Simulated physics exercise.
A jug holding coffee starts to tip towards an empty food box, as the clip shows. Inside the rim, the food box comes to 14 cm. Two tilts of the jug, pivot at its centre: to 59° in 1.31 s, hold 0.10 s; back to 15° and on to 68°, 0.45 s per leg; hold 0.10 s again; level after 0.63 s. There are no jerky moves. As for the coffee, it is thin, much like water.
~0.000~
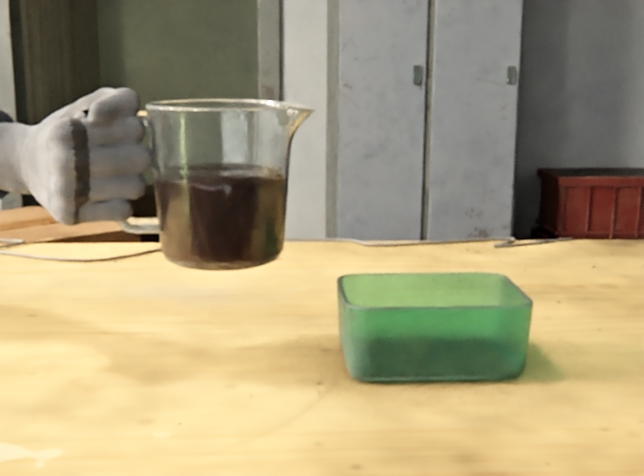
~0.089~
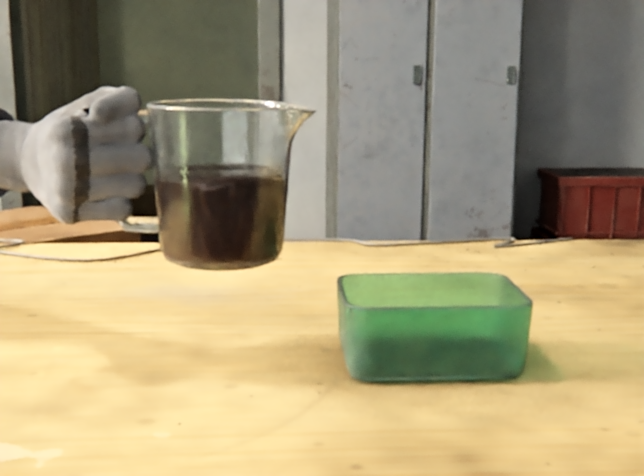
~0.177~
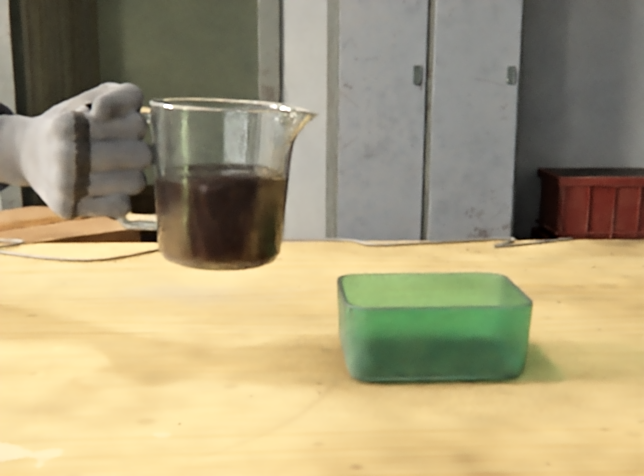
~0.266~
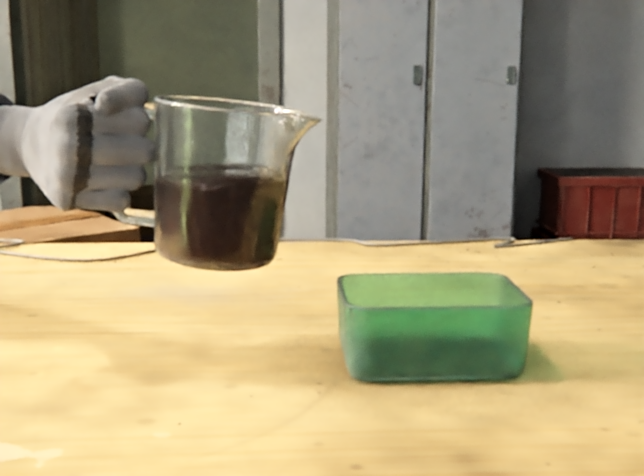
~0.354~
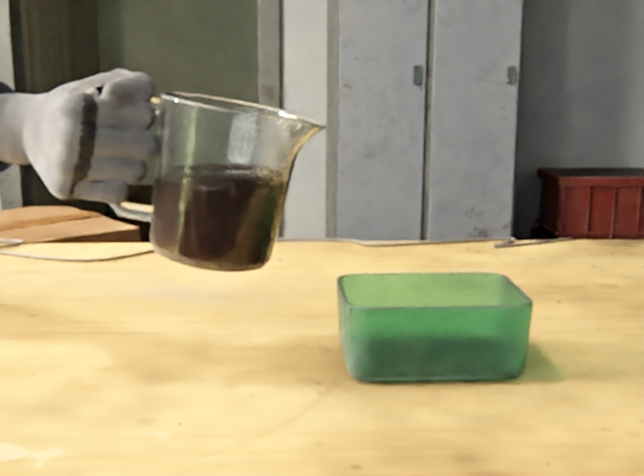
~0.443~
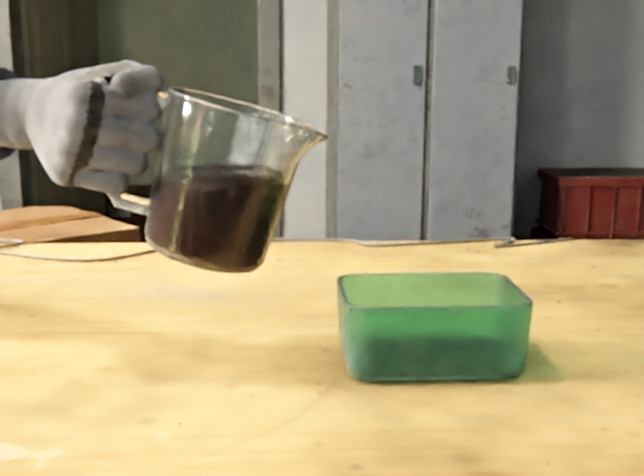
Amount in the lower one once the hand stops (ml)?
230 ml.
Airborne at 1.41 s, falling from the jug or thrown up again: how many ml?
About 25 ml.
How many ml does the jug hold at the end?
It ends up holding near 210 ml.
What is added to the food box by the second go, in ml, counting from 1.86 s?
About 110 ml.
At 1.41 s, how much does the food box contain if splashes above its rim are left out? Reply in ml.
I'd put it around 70 ml.
After 1.41 s the tilt is 59° and the food box has 70 ml, the jug 340 ml, and 0 ml is on the table top.
After 1.86 s the tilt is 15° and the food box has 120 ml, the jug 315 ml, and 5 ml is on the table top.
After 2.41 s the tilt is 68° and the food box has 140 ml, the jug 260 ml, and 5 ml is on the table top.
After 2.86 s the tilt is 13° and the food box has 230 ml, the jug 205 ml, and 5 ml is on the table top.
In the end the food box has 230 ml, the jug 205 ml, and 5 ml is on the table top.
